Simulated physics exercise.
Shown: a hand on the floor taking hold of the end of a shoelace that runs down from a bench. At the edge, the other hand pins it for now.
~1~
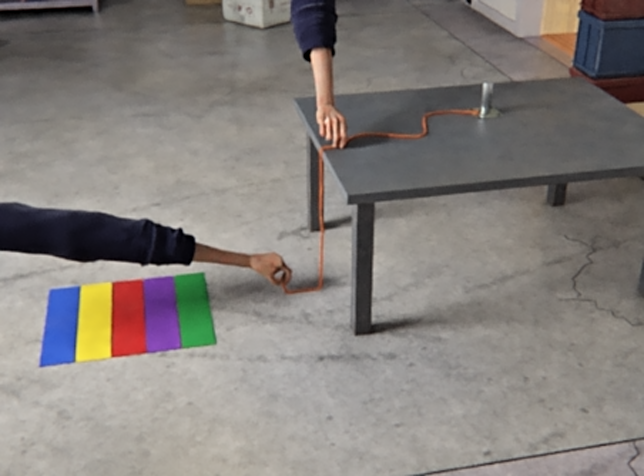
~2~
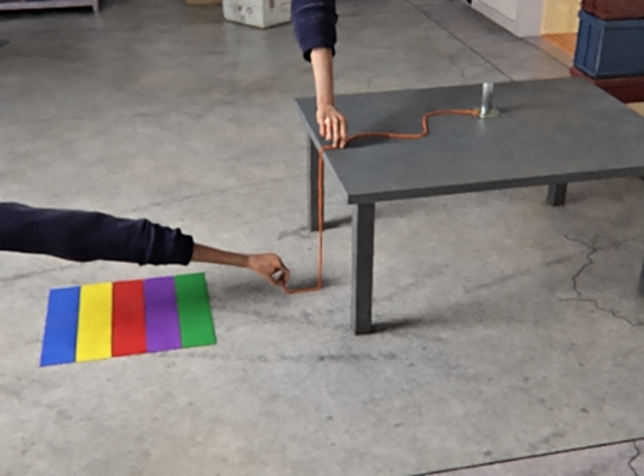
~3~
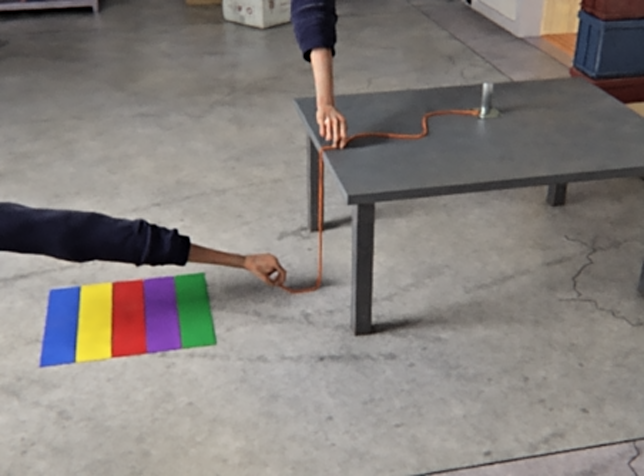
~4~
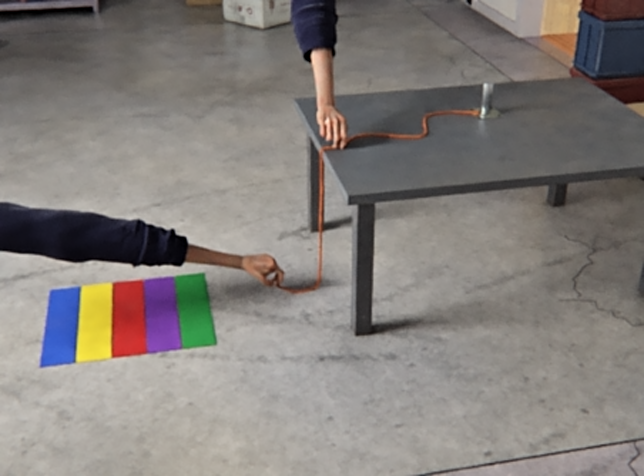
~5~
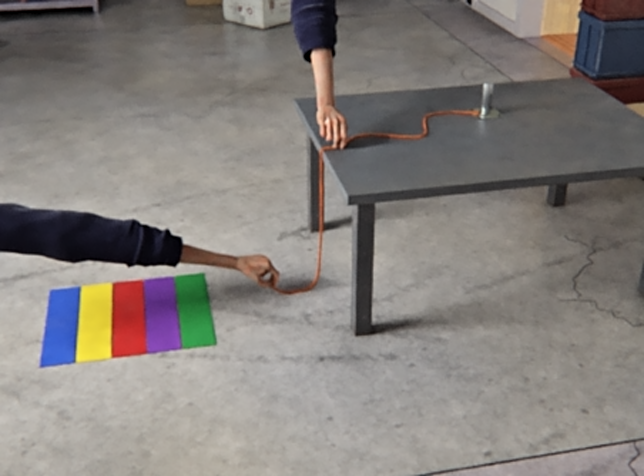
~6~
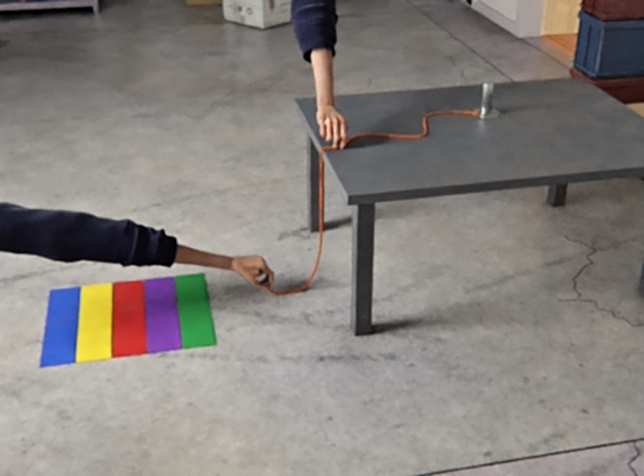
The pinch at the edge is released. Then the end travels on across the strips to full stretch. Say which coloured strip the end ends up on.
It ends up on the red strip.
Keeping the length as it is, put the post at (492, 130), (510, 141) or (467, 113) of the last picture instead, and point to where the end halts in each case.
Near (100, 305); near (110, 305); near (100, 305).
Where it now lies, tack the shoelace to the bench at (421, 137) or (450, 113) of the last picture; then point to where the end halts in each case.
Taking the tries in turn, you get (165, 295) and then (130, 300).
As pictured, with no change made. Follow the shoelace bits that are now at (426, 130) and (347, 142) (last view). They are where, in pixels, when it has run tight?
Around (396, 129), then around (308, 154).
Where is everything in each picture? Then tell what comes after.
End (283, 283); green (197, 332); purple (164, 336); red (129, 340); yellow (94, 345); blue (58, 349), in the first picture.
End (281, 283); shoelace through (448, 112) (425, 130) (372, 134) (322, 152) (321, 217) (320, 274), in the second picture.
End (278, 284), in the third picture.
End (275, 284); shoelace through (448, 113) (426, 130) (373, 135) (323, 152) (321, 218) (320, 274), in the fourth picture.
End (270, 285), in the fifth picture.
End (266, 285); shoelace through (448, 113) (426, 131) (373, 135) (323, 152) (321, 218) (312, 275), in the sixth picture.
Soon after, end near (172, 296); over purple.
After that, end near (142, 300); over red.
At the stop, end near (124, 302); over red. It gets as far as the red strip.
